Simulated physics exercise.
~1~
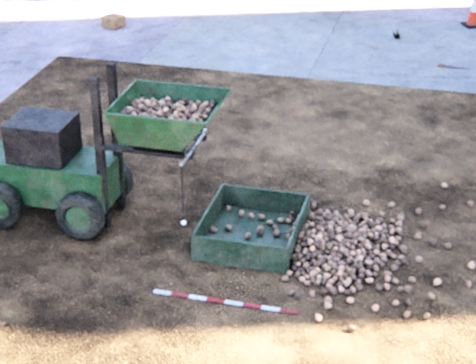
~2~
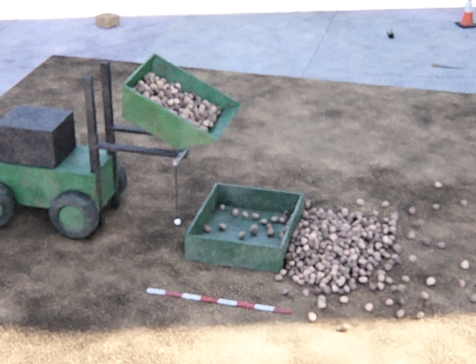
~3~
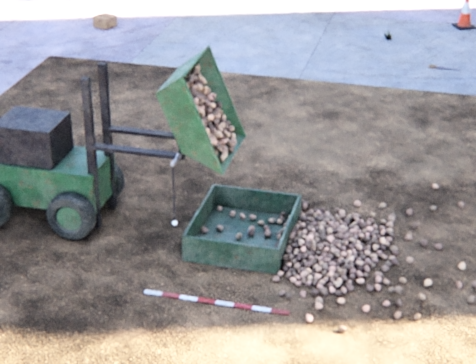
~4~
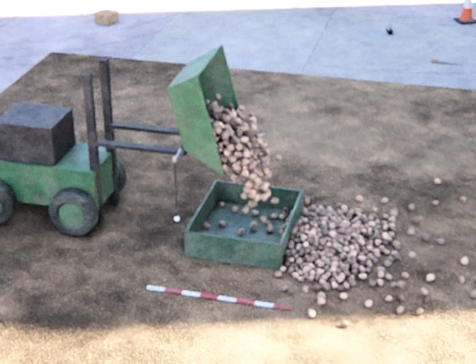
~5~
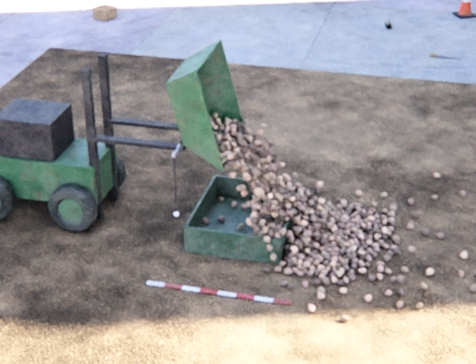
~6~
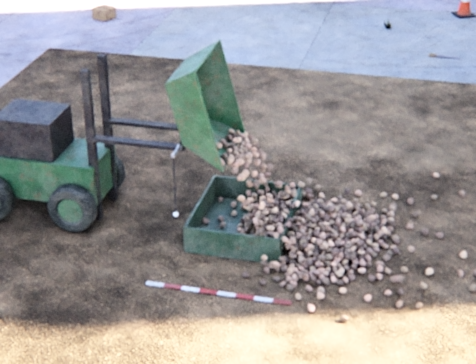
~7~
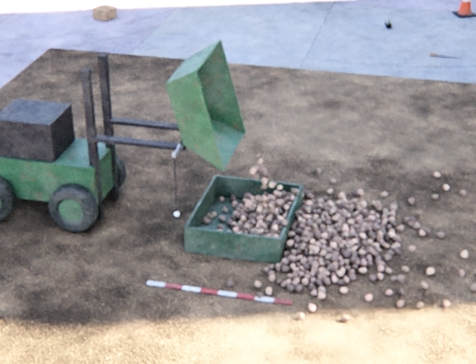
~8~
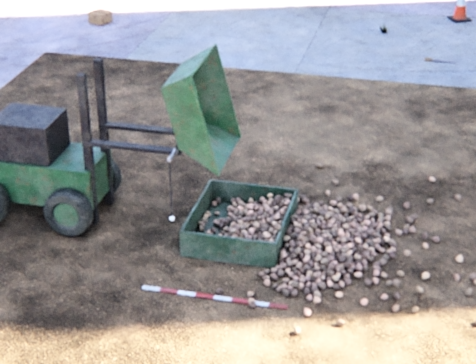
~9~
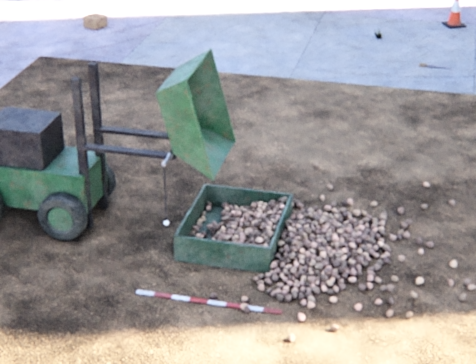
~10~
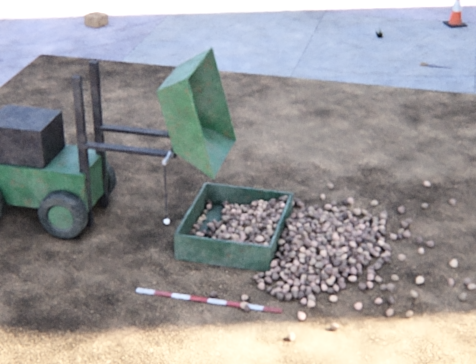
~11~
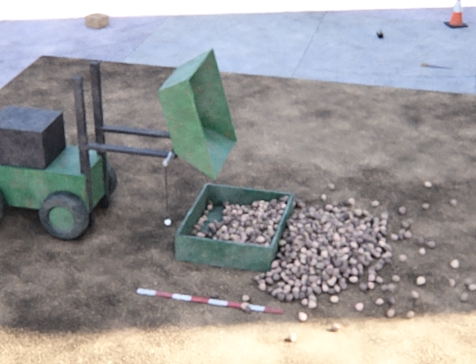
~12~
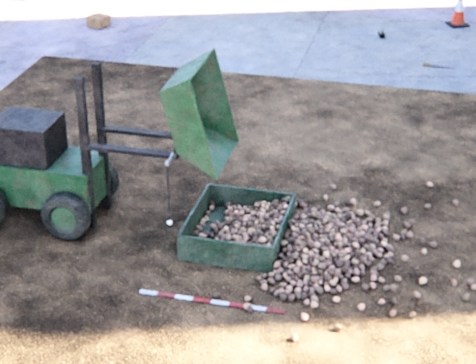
Green forklift skip tipping steeply and pouring its stones, most landing in the bin below, others joining the heap at right.
